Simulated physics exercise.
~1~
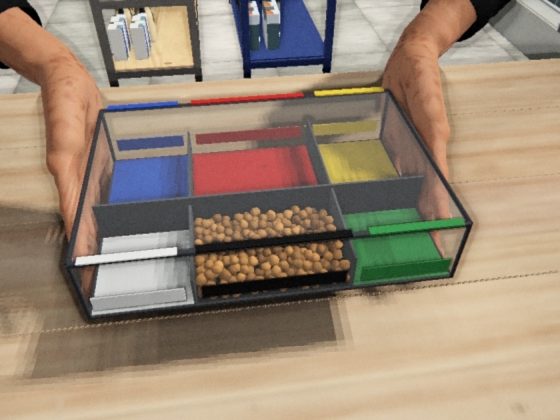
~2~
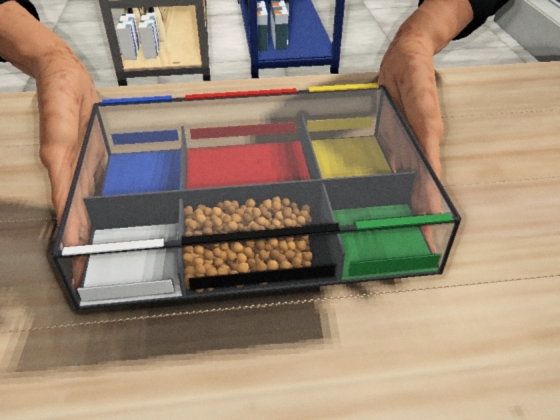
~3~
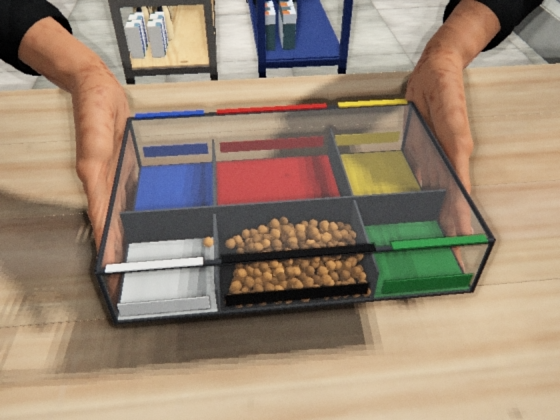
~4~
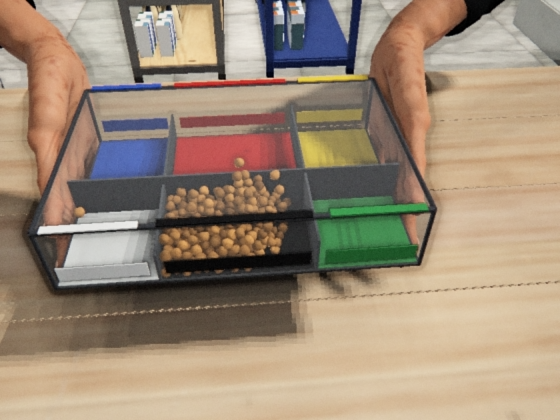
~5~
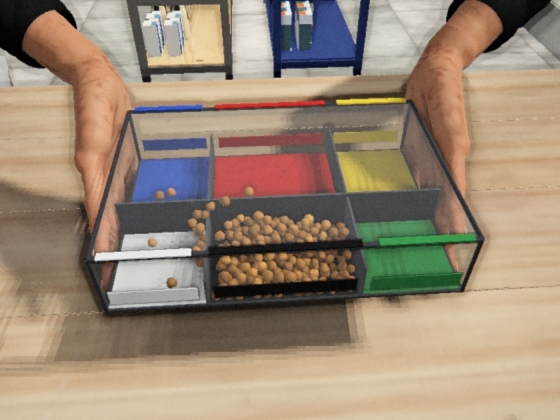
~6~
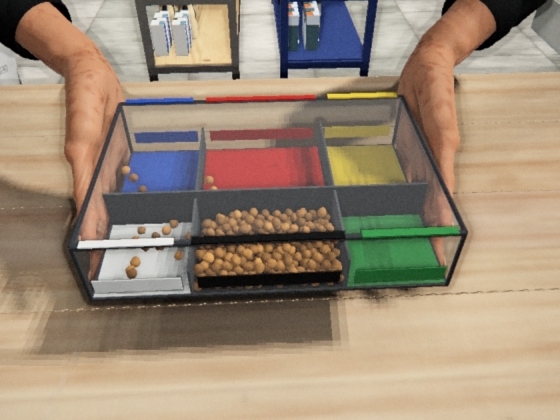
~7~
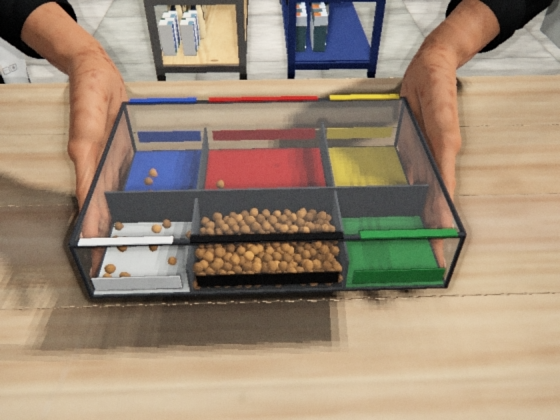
On a pale wooden tabletop seen from above and in front, with two small shelving units standing on a tiled floor behind, two hands grip a clear-lidded box by its sides. Blue, red and yellow compartments line the back, while white, black and green ones line the front, the black middle one heaped with round tan chickpeas. The hands shake the box left and right, and the heap surges up. Several chickpeas hop the partitions to the left and back. The box steadies with a few in white, fewer in blue, one in red, and nearly all still in black.
